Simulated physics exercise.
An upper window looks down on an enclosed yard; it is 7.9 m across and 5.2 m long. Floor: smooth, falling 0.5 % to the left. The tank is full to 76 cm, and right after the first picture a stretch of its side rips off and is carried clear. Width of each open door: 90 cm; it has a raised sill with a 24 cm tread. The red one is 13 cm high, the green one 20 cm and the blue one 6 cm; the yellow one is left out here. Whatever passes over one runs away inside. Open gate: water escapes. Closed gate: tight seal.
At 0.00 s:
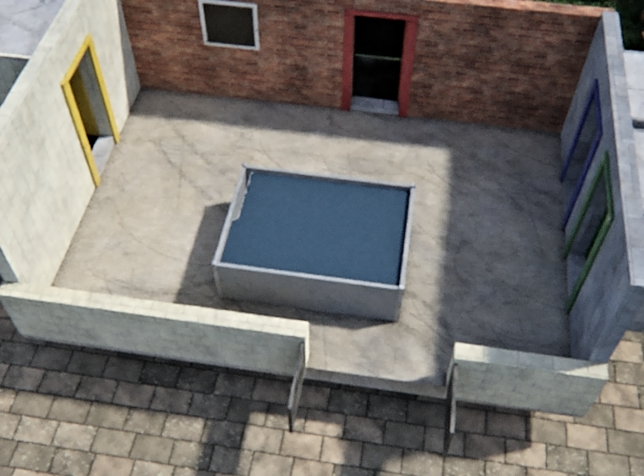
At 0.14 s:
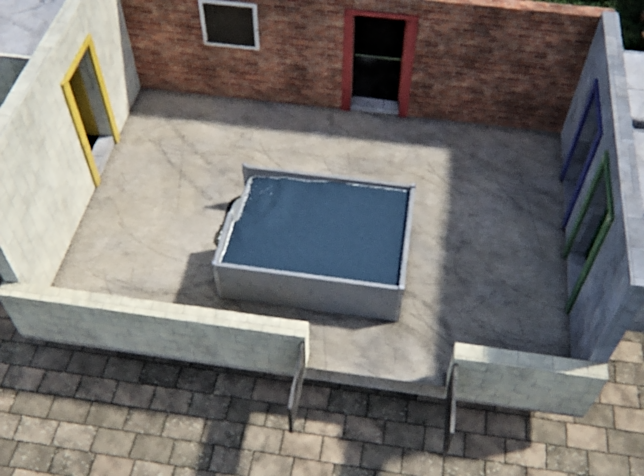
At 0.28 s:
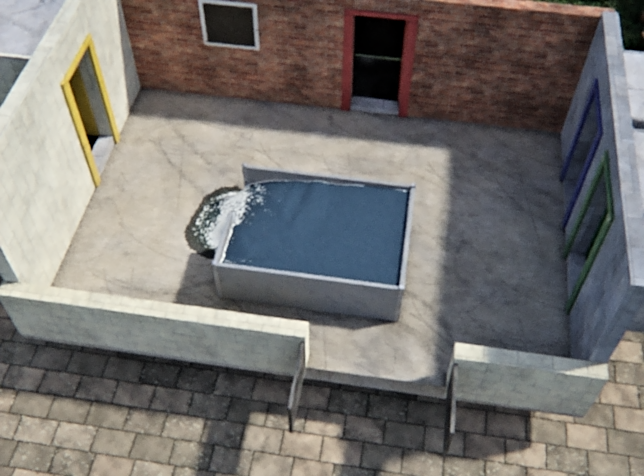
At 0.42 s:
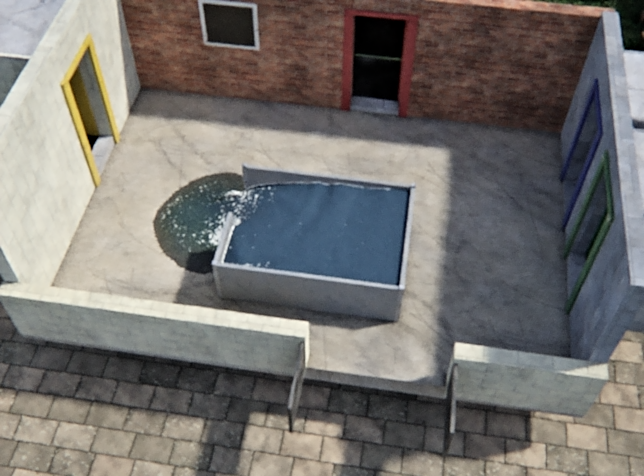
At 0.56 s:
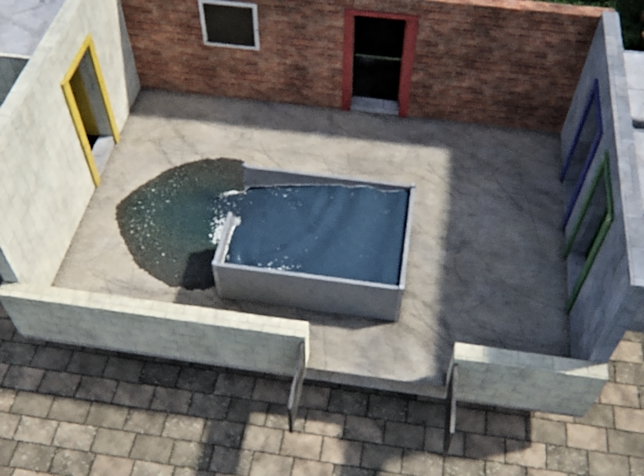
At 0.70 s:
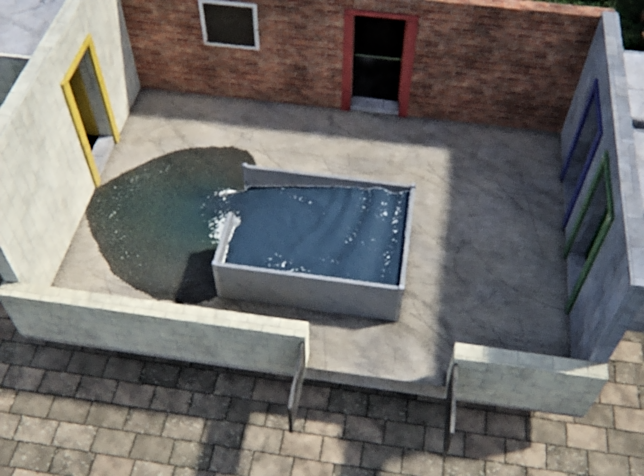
Walled yard seen from above, water bursting through the left side of a full tank and spreading leftward across the floor.
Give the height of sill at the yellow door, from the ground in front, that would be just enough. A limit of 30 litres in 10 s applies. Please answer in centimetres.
Close to 26 cm.
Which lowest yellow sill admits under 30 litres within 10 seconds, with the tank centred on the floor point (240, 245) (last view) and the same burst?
New minimum height: Approx. 34 cm.
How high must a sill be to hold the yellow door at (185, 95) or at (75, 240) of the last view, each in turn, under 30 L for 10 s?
In turn: Roughly 23 cm, roughly 26 cm.
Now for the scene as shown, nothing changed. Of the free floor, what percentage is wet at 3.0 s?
Wet share: Around 35 %.
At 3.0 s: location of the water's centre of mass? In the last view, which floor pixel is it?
It lies near (232, 227) in the last picture.
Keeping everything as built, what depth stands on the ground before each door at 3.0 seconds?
At the red door the depth is 0 cm, at yellow 29 cm, at green 0 cm and at blue 0 cm.
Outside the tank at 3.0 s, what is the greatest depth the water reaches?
Max depth: Around 40 cm.
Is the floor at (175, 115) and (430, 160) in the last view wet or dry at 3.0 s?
First soaked, then untouched.
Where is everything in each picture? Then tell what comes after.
The tank at (318, 226) is whole and still, 76 cm deep; the yellow door at (94, 120) is dry, in the first picture.
The front is at (219, 240), 0.3 m from the gap at (242, 214); 0.2 m2 of floor is wet, 76 cm left at the back, in the second picture.
The gap is at (242, 215), the front 0.8 m out at (191, 234); the back of the tank holds 76 cm, in the third picture.
The front is at (159, 218), 1.4 m from the gap at (242, 215); 2.0 m2 of floor is wet, 76 cm left at the back, in the fourth picture.
The gap is at (242, 215), the front 2.1 m out at (122, 211); the back of the tank holds 76 cm, in the fifth picture.
Water pours out at (242, 214) and has run 2.6 m, to (91, 207); about 5 cm deep outside, 73 cm at the back; 0.5 m in a straight line remain to the yellow door at (94, 120), in the sixth picture.
After 1.4 s water covers 30 % of the floor, deepest (44 cm) near (237, 216); 32 cm at the yellow door, 7 litres in over its 20 cm sill.
After 3.0 s water covers 35 % of the floor, deepest (40 cm) near (139, 92); 29 cm at the yellow door, 85 litres in over its 20 cm sill.
After 10.0 s water covers 95 % of the floor, deepest (16 cm) near (136, 99); 14 cm at the yellow door, 109 litres in over its 20 cm sill.
At the yellow door as built, the water arrived by 0.9 s and peaked near 34 cm at 2.0 s.
With a sill of 23.5 cm, 58 litres would have come in within the 10 s; with 31.5 cm, 6 litres. So under 30 litres takes about 26 cm.
